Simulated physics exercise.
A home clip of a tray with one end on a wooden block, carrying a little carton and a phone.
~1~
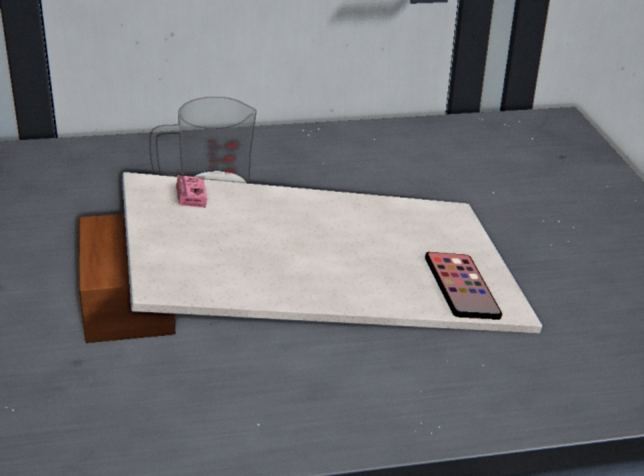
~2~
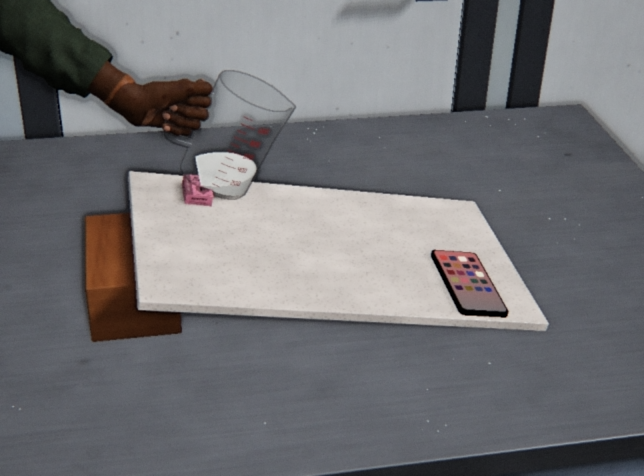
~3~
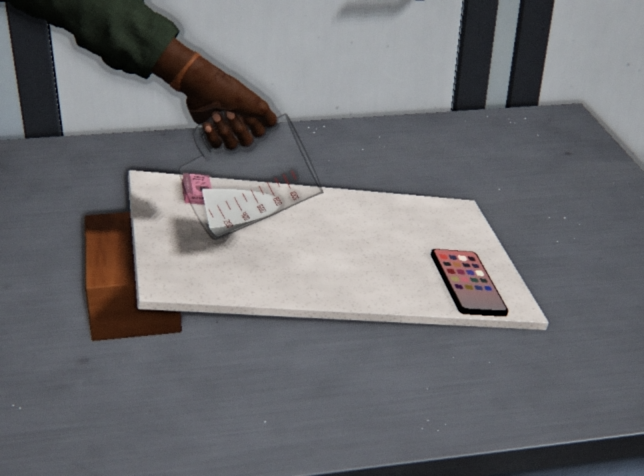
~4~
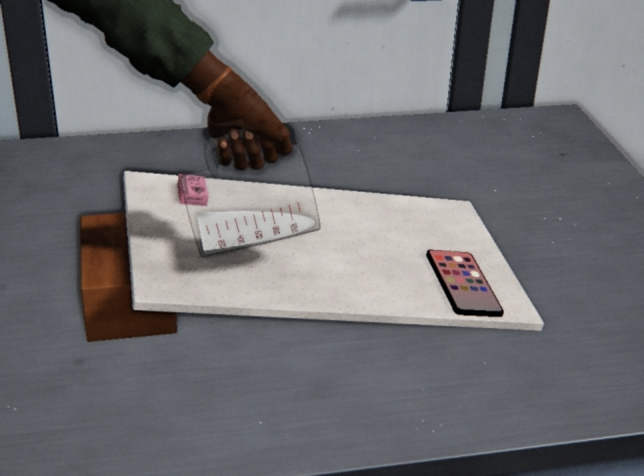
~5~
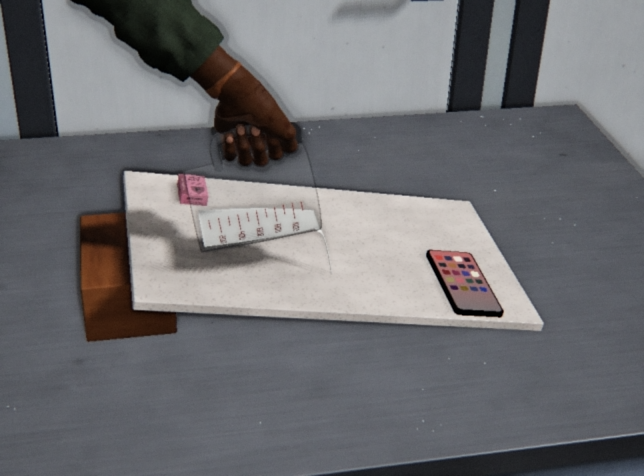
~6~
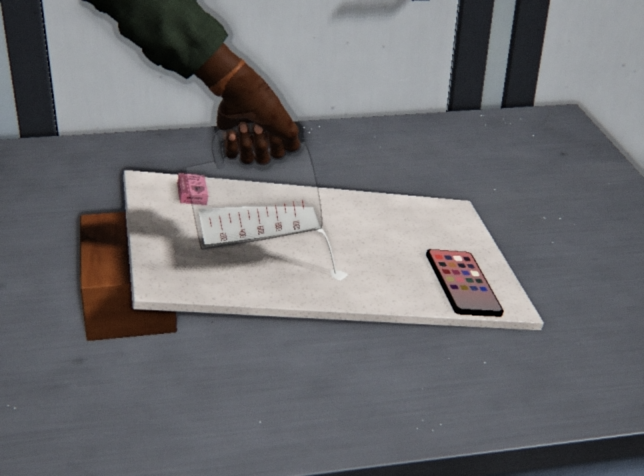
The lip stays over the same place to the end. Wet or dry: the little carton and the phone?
The little carton remains untouched; the phone ends up in the puddle.
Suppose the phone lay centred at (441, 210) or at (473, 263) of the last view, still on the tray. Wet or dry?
One: It escapes. Two: It gets wet.
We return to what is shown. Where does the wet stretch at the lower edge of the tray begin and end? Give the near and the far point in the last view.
Near limit (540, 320), far limit (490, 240).
Soon after, it runs down to the right; the little carton is dry; the phone is wet.
Later, it runs down to the right and off the end; the little carton is dry; the phone is wet.
In the end, it runs down to the right and off the end; the little carton is dry; the phone is wet.
